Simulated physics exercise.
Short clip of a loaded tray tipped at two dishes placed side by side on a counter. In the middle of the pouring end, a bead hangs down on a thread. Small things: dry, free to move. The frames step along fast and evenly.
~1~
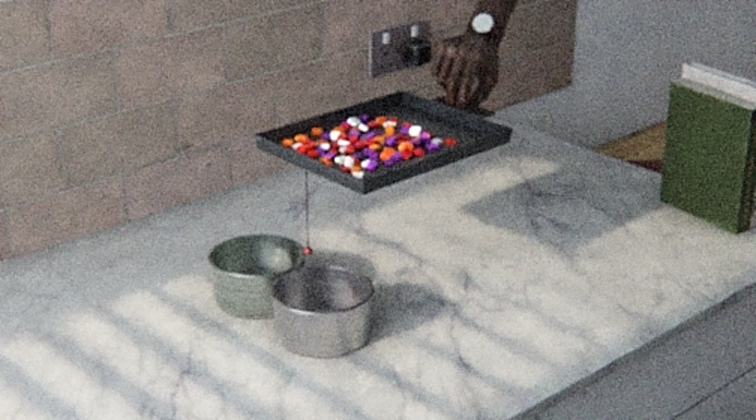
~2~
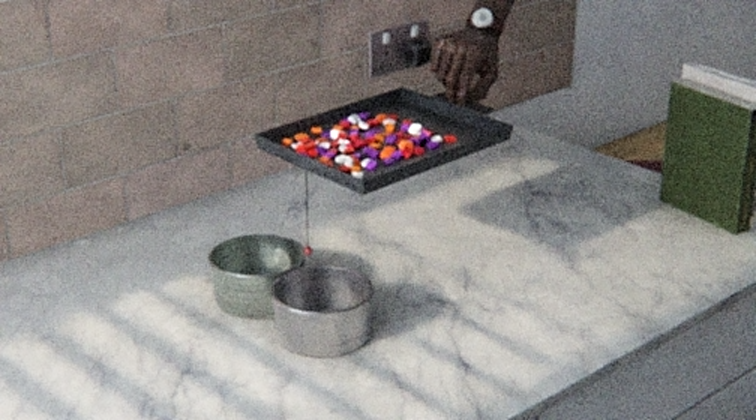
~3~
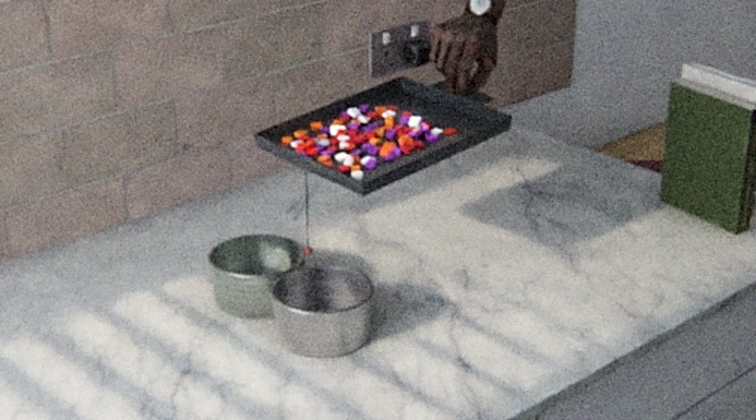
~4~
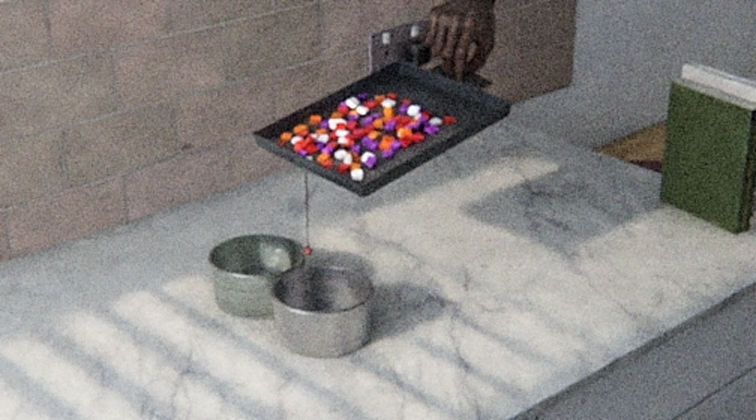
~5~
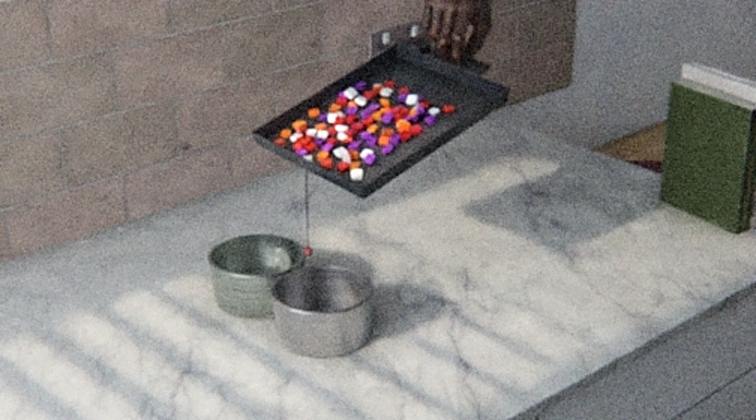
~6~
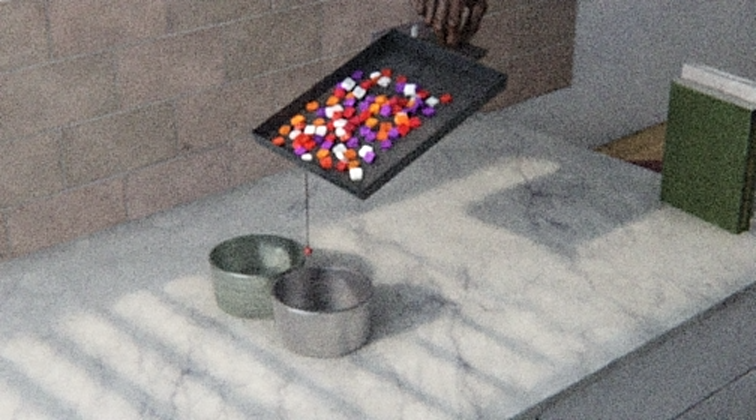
A dark tray of colourful small pieces tilts steadily above two dishes as a hand lifts its far end.
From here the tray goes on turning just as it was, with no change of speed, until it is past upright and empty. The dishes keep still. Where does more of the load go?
It pours more generously into the right dish, it seems.
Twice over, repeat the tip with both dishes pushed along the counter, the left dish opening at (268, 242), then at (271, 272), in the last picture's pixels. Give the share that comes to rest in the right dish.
First placement: Some 40 %; second placement: Some 40 %.
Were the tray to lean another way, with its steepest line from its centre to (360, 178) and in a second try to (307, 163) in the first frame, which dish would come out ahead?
First case: The dish at right. Second case: The dish at left.
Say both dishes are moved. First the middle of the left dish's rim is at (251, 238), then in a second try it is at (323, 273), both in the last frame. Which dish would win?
Results - the dish on the right side first, the dish on the left side second.
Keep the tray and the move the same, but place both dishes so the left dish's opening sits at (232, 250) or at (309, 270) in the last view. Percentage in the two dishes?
Around 70 percent the first time, around 60 percent the second.
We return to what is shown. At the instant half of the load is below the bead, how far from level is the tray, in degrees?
At roughly 120°.
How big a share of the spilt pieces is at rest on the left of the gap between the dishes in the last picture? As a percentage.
My estimate is some 70 per cent.
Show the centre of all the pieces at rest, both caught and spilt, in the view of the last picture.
About (302, 330).
Soon, tray tipped steeply; nearly all on the tray; a stray few in the air.
A while on, tray tipped past a quarter turn; most on the tray; a small part in the right dish; a small part outside both; a stray few in the air.
Towards the end, tray tipped past a quarter turn; about two thirds in the right dish; about a quarter in the left dish; about a quarter outside both.
Finally, tray tipped past a quarter turn; about two thirds in the right dish; about a quarter in the left dish; about a quarter outside both.
